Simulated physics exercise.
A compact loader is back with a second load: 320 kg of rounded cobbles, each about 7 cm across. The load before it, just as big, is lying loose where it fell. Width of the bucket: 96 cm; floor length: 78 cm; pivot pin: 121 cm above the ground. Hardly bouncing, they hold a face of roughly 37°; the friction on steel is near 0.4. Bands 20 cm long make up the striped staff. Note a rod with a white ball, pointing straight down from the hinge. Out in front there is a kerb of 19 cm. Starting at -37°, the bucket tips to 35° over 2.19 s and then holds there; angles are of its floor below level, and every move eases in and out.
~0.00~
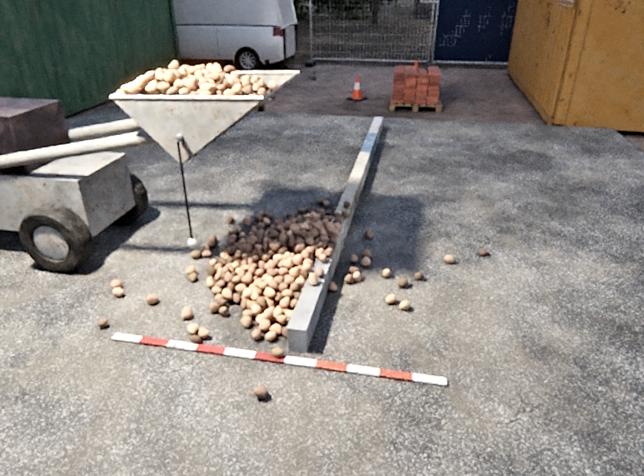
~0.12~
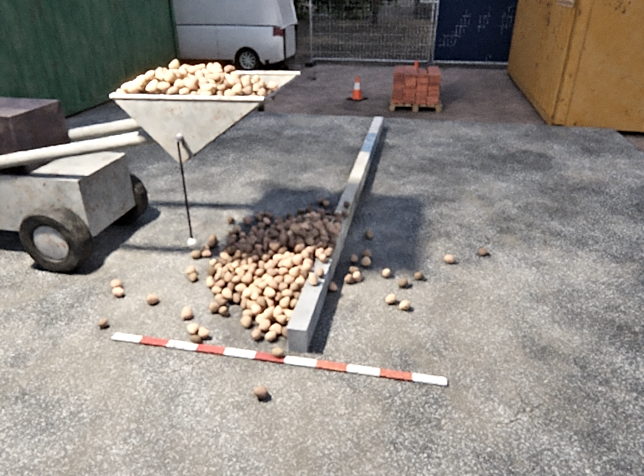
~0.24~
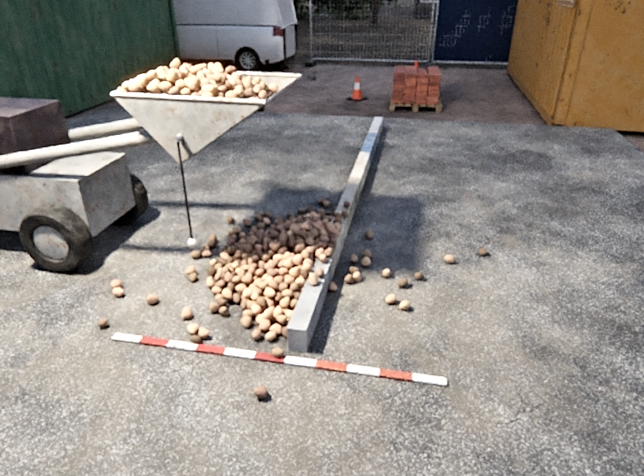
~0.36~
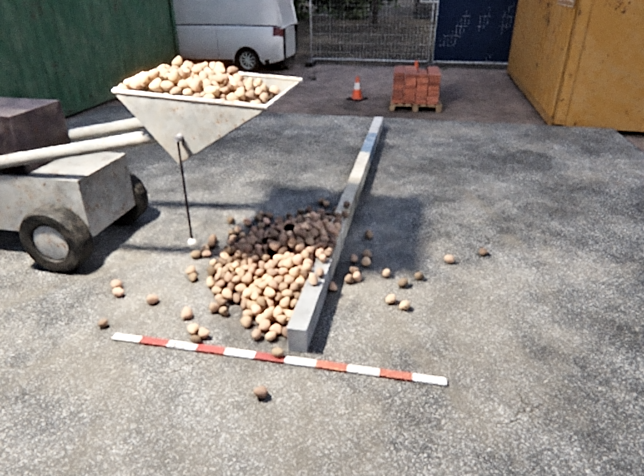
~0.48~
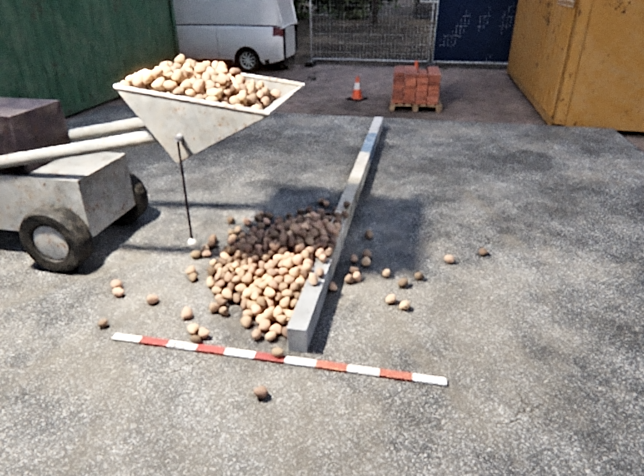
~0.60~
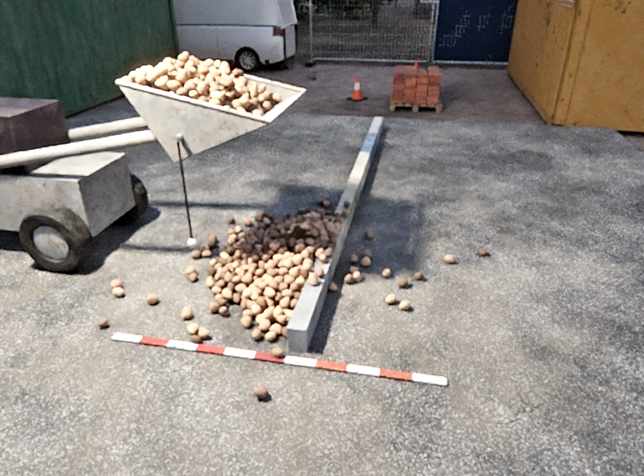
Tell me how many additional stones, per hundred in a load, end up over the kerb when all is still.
Some 54 in every hundred.
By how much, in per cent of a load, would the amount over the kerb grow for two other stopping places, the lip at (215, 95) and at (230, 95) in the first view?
Near 5 in a hundred first, near 15 in a hundred second.
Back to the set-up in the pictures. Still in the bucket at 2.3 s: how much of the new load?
Estimate: 20 % remaining inside, roughly.
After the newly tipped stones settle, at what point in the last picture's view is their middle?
(341, 257).
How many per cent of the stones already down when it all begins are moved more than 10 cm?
Close to 5 per cent.
After 1.6 s the floor is at 24°; in per cent of one load, 92 in the bucket, 106 on this side of the kerb, 3 over the kerb; the foremost stones are at (414, 275).
After 2.3 s the floor is at 35°; in per cent of one load, 22 in the bucket, 155 on this side of the kerb, 22 over the kerb; the foremost stones are at (426, 278).
After 2.6 s the floor is at 35°; in per cent of one load, 2 in the bucket, 157 on this side of the kerb, 42 over the kerb; the foremost stones are at (451, 274).
After 5.0 s the floor is at 35°; in per cent of one load, 0 in the bucket, 143 on this side of the kerb, 57 over the kerb; the foremost stones are at (487, 266). Net gain over the kerb, 54.
